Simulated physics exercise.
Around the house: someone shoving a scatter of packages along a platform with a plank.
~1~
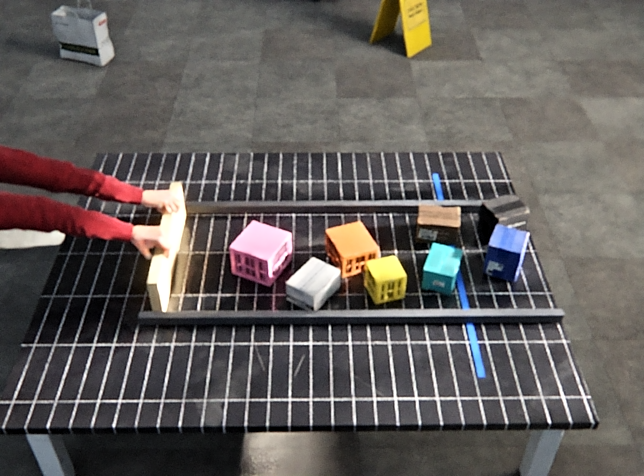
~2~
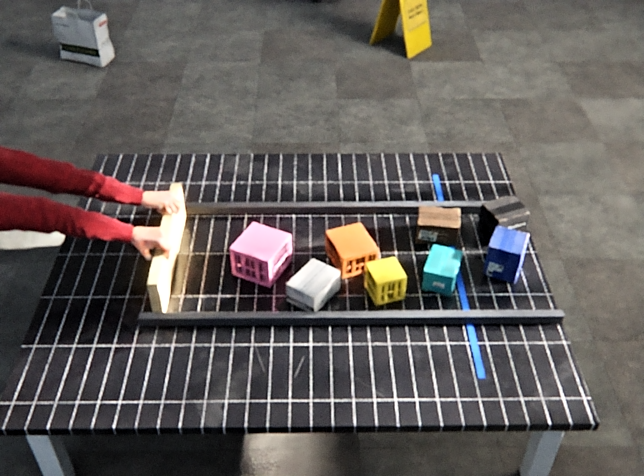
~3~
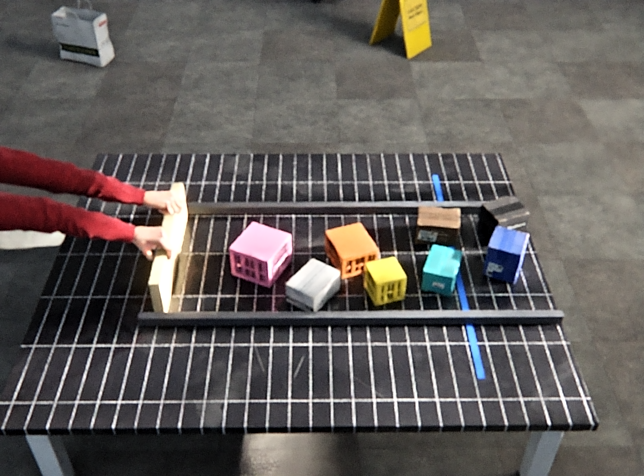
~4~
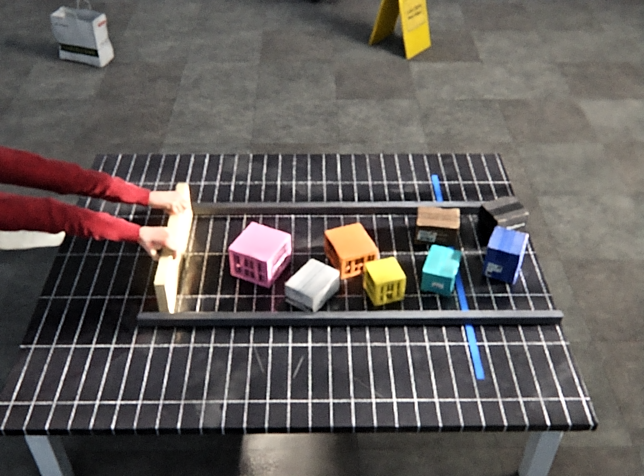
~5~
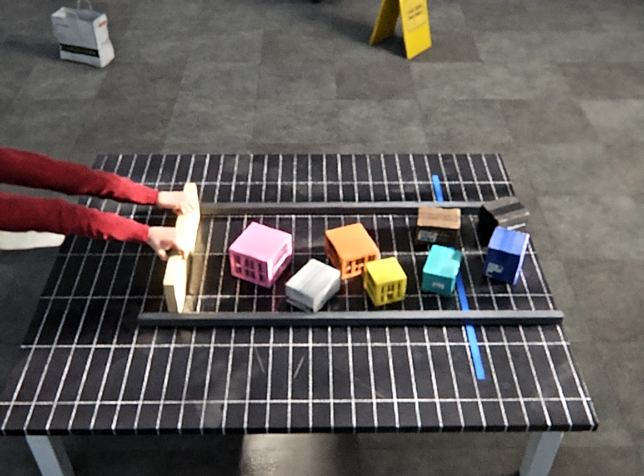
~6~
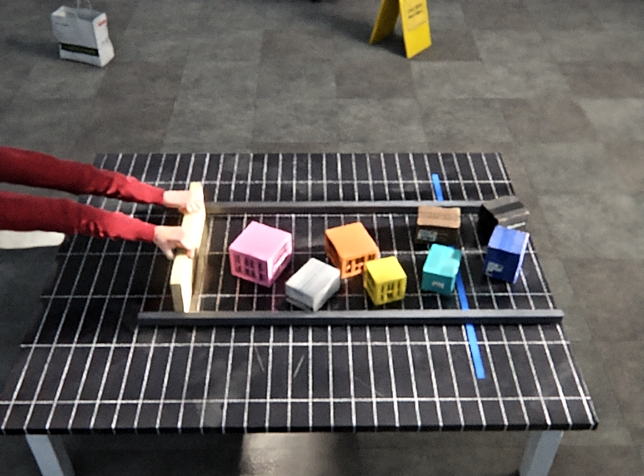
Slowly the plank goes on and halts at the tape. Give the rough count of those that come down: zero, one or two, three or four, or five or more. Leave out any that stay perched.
As it turns out, the number that fall off is one or two.
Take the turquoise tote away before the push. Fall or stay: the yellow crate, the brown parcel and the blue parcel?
The yellow crate is kept, the brown parcel does not fall, the blue parcel drops off.
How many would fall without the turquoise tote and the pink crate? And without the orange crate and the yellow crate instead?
It would be 0 and 1.
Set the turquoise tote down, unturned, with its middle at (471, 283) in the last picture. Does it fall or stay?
It holds on.
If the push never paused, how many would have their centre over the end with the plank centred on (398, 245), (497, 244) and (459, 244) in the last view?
In that order 0, 5 and 2.
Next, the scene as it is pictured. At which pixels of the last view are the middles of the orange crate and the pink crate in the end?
About (518, 252), and the other about (477, 247).
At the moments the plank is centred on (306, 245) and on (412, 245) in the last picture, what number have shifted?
First 3, then 6.
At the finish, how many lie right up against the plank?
That makes 3.
Soon after, none off yet; black parcel at rest near (503, 220); blue parcel at rest near (505, 254); brown parcel at rest near (437, 226).
After that, none off yet; black parcel at rest near (503, 220); blue parcel displaced about its own width near (537, 253); brown parcel moving near (438, 225).
In the end, the number that fall off is one or two; gone, turquoise tote and blue parcel.
